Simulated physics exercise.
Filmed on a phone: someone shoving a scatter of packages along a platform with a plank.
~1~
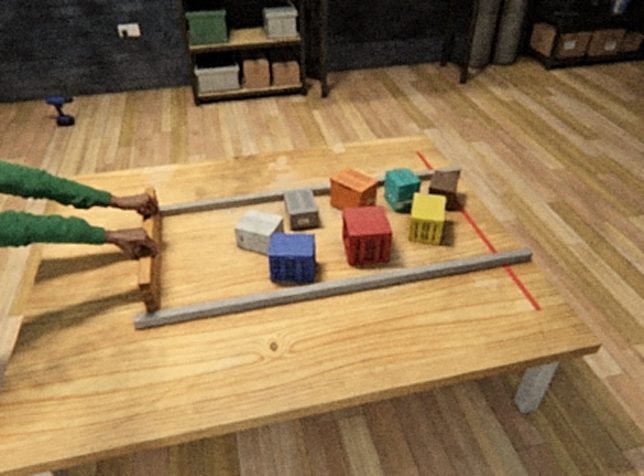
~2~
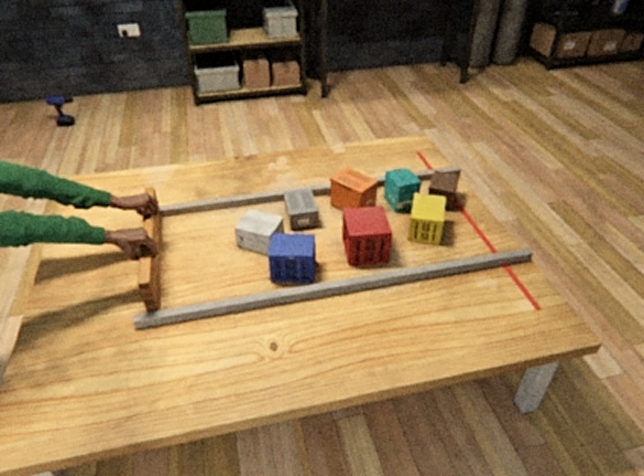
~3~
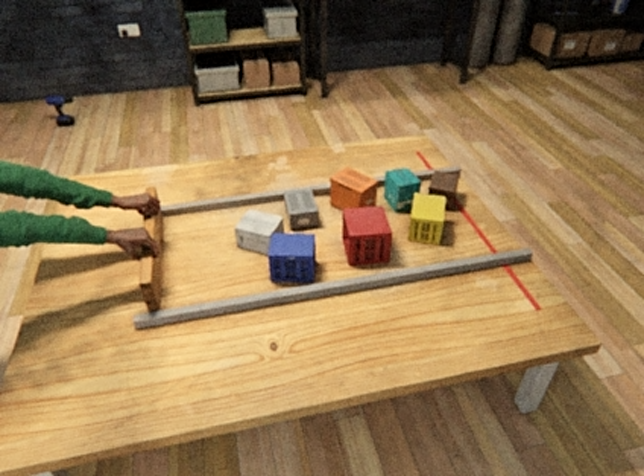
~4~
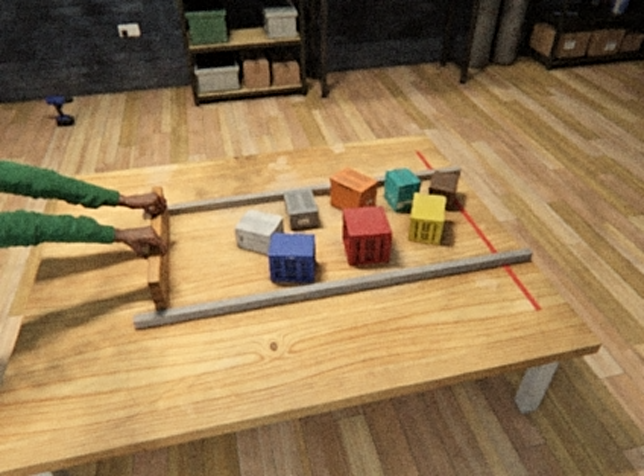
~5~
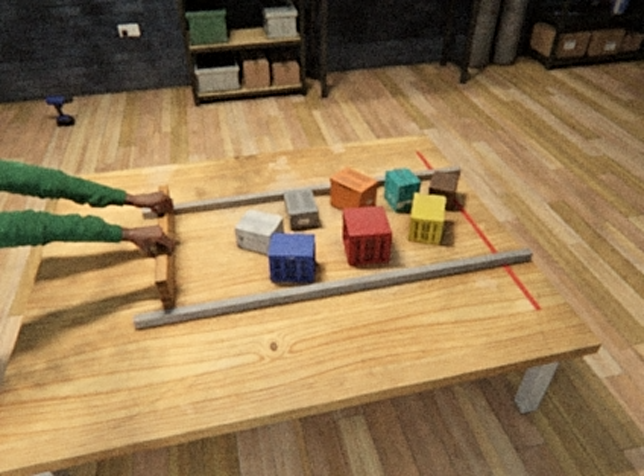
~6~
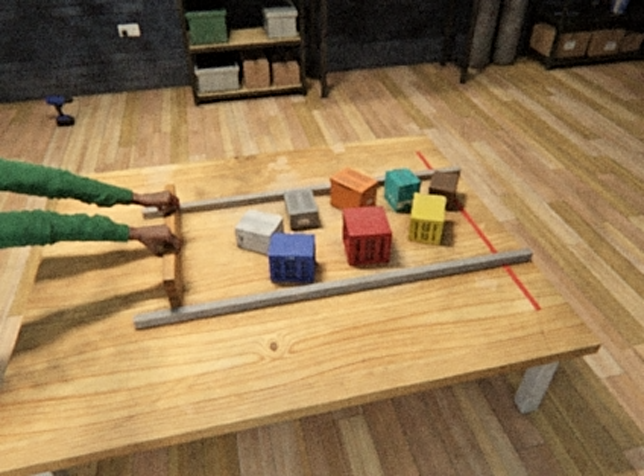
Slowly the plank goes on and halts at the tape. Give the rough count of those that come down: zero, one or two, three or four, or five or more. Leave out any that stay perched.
Outcome: The number that fall off is five or more.
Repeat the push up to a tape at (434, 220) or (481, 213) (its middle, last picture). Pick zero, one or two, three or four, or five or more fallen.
For each place: Either three or four; 5 or more.
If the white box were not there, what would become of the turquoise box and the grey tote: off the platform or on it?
The turquoise box comes down; the grey tote remains up.
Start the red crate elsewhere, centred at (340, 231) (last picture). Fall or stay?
Then it tumbles off.
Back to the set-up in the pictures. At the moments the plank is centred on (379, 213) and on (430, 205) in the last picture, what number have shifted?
At the one place 8, at the other 8.
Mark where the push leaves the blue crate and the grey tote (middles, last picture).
Near (503, 221) and (465, 187).
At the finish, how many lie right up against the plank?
3 of them.
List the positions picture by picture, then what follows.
In the first picture, brown tote (443, 191); yellow crate (427, 219); turquoise box (402, 190); plank (152, 246); tape (466, 215).
In the second picture, yellow crate (427, 219); blue crate (293, 258).
In the third picture, turquoise box (402, 190); white box (260, 232).
In the fourth picture, brown tote (443, 191); plank (160, 245).
In the fifth picture, yellow crate (427, 219); grey tote (301, 209).
In the sixth picture, brown tote (443, 191); yellow crate (427, 219); turquoise box (402, 190); plank (173, 243); tape (466, 215).
Early on, none off yet; brown tote at rest near (443, 191); yellow crate at rest near (427, 219); turquoise box at rest near (402, 190).
Finally, the number that fall off is five or more; lost, red crate, orange tote, turquoise box, yellow crate and brown tote.
